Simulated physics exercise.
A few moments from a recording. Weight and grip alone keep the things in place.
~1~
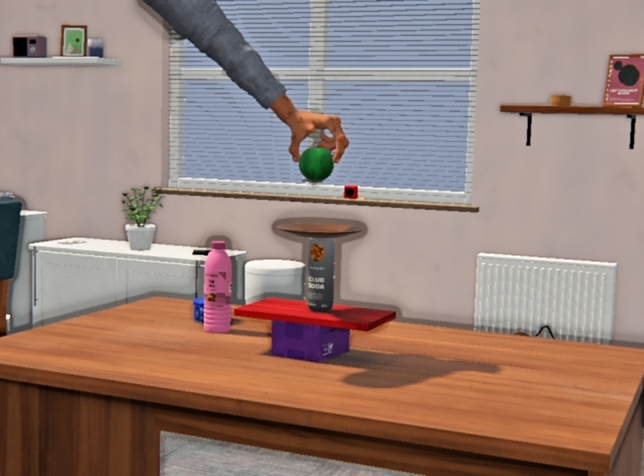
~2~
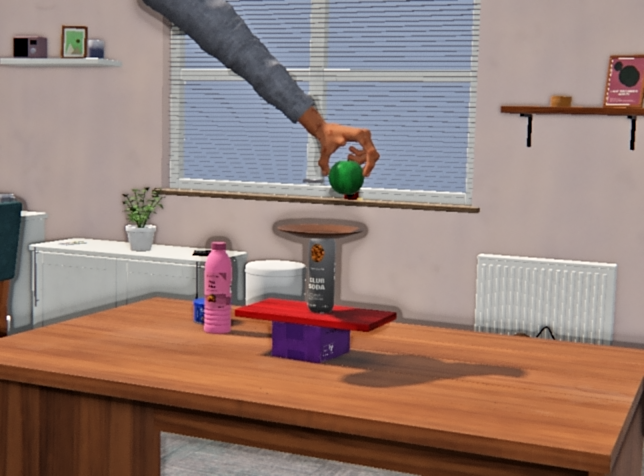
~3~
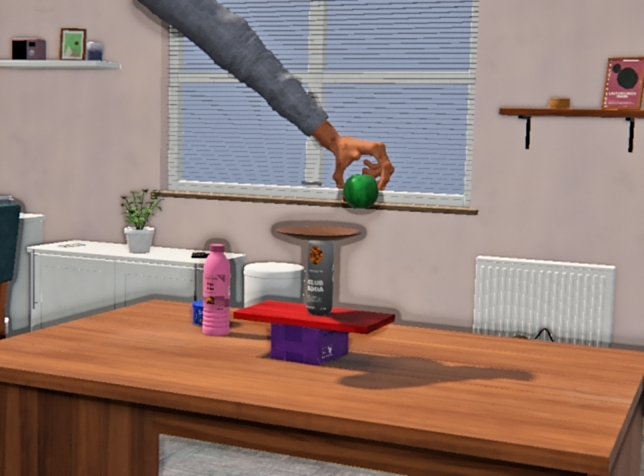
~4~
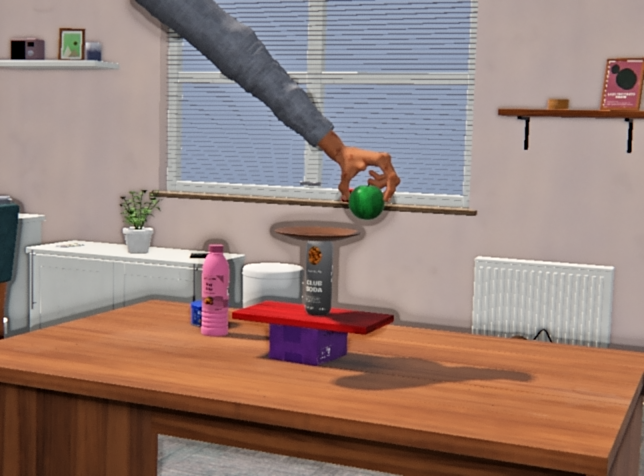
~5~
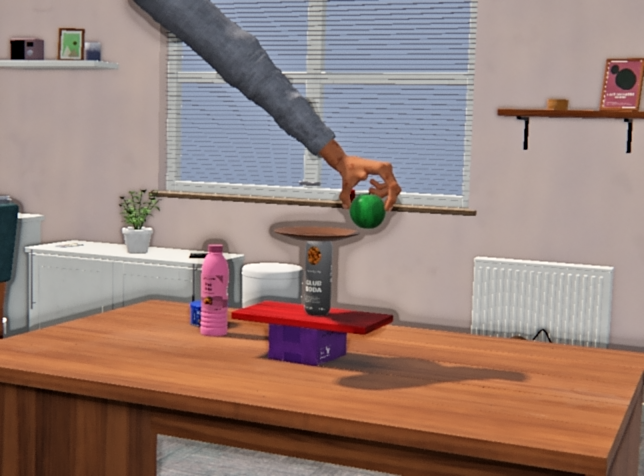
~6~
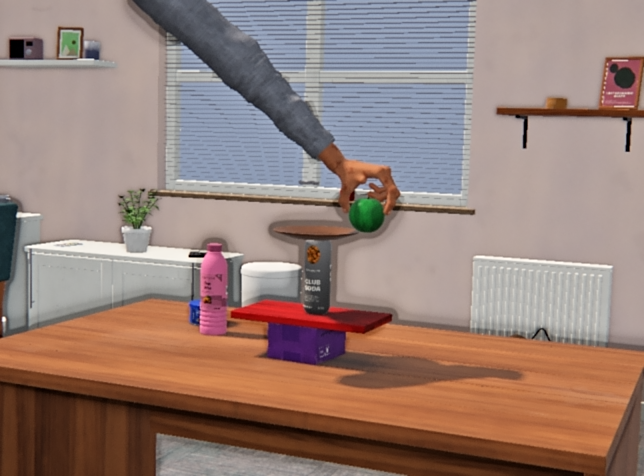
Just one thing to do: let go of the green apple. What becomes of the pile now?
The pile falls over.
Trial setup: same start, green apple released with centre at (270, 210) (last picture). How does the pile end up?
In the end the pile crashes down.
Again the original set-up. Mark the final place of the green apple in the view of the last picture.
Near (435, 355).
Then, 0.30 s after the last picture, green apple now fallen.
Then, 0.50 s after the last picture, things are still on the move.
Then, 0.90 s after the last picture, nothing new.
At rest, fallen, green apple; the other 6 in place. Seen from the same camera at the end, green apple near (435, 355). The pile loses its balance.
